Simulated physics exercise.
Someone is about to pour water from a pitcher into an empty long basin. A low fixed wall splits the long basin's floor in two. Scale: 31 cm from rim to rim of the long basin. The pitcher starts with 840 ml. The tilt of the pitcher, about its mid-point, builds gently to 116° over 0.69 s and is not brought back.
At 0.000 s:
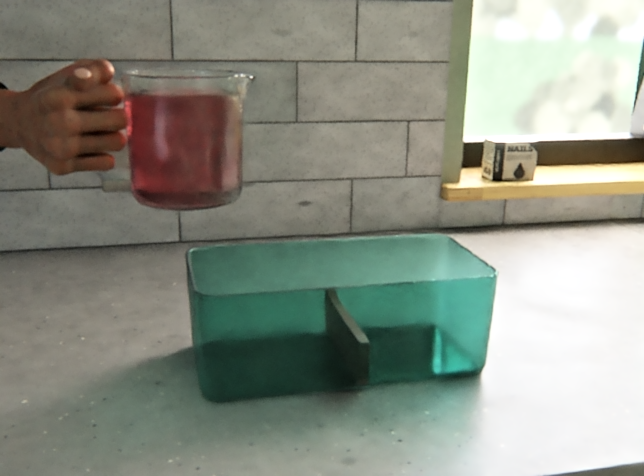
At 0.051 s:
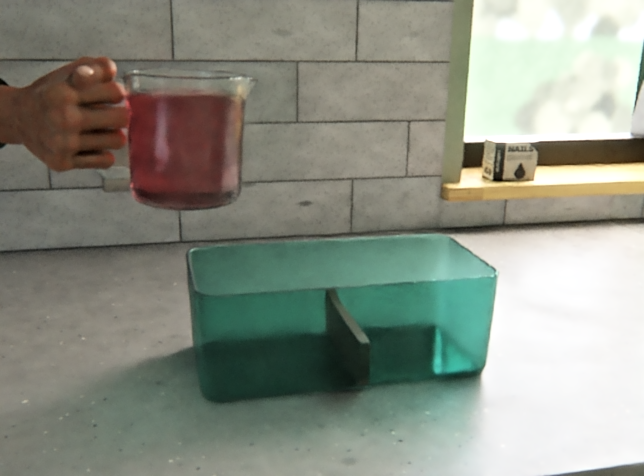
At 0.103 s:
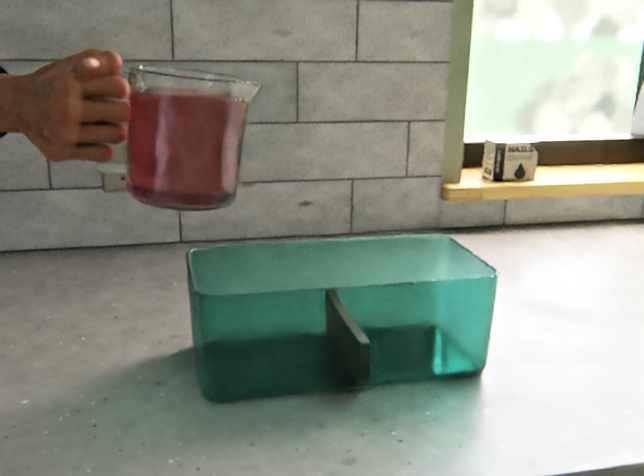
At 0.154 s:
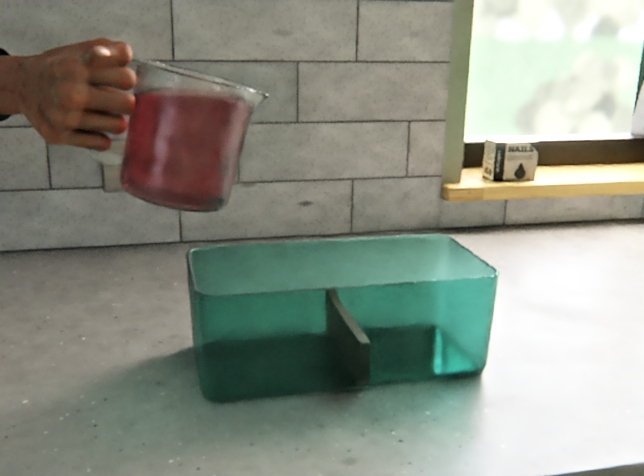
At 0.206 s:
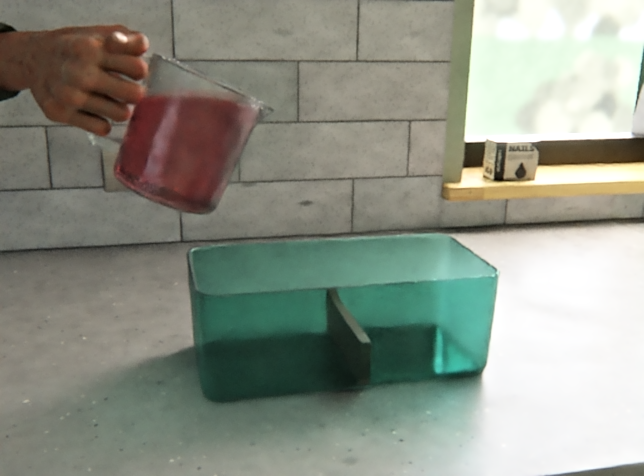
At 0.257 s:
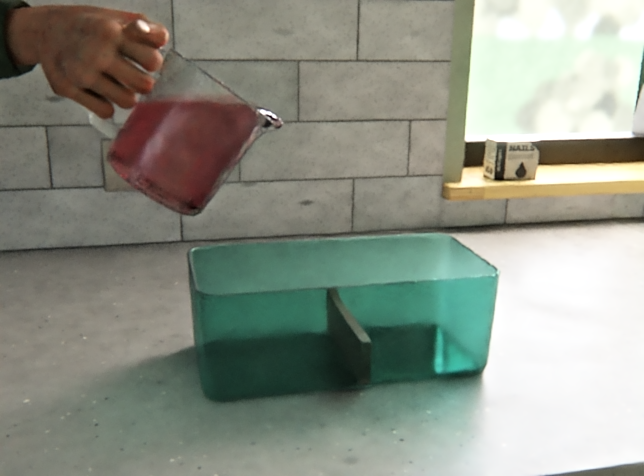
A hand tilts a glass pitcher of red liquid rightward above a green divided basin.
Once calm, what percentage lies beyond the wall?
The far part has some 10 per cent.
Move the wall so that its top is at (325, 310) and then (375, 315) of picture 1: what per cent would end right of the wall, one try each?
First 25, then 5 per cent.
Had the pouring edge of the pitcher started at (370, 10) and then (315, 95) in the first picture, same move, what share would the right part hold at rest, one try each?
First 60, then 60 per cent.
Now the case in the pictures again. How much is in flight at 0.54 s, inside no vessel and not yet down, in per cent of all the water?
Some 26 per cent.
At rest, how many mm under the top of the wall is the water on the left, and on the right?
Some 16 mm on the left and 44 mm on the right.
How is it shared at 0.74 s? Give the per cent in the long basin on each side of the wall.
Near 76 on the left, 6 on the right.
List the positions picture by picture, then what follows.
It leans 0°; its right rim is at (255, 76); the water meets the walls at (127, 93) and (241, 93); the long basin's rim runs from (190, 272) to (472, 255); the wall's top is at (346, 316), in the first picture.
It leans 2°; its right rim is at (257, 78); the water meets the walls at (128, 92) and (242, 94), in the second picture.
It leans 6°; its right rim is at (262, 84); the water meets the walls at (132, 92) and (246, 95), in the third picture.
It leans 14°; its right rim is at (268, 94); the water meets the walls at (137, 94) and (252, 99), in the fourth picture.
It leans 24°; its right rim is at (274, 109); the water meets the walls at (135, 112) and (264, 102), in the fifth picture.
It leans 35°; its right rim is at (278, 126); the water meets the walls at (128, 120) and (272, 118); 1 per cent is over the edge, in the sixth picture.
By 0.54 s the tilt is 103° and 49 per cent is still to pour, 20 is left of the wall and 4 right of it.
By 0.74 s the tilt is 116° and 7 per cent is still to pour, 76 is left of the wall and 6 right of it.
By 0.96 s the tilt is 116° and 0 per cent is still to pour, 83 is left of the wall and 9 right of it.
By 1.19 s the tilt is 116° and 0 per cent is still to pour, 84 is left of the wall and 9 right of it.
At rest 84 per cent lies left of the wall, 10 right of it and 6 outside.
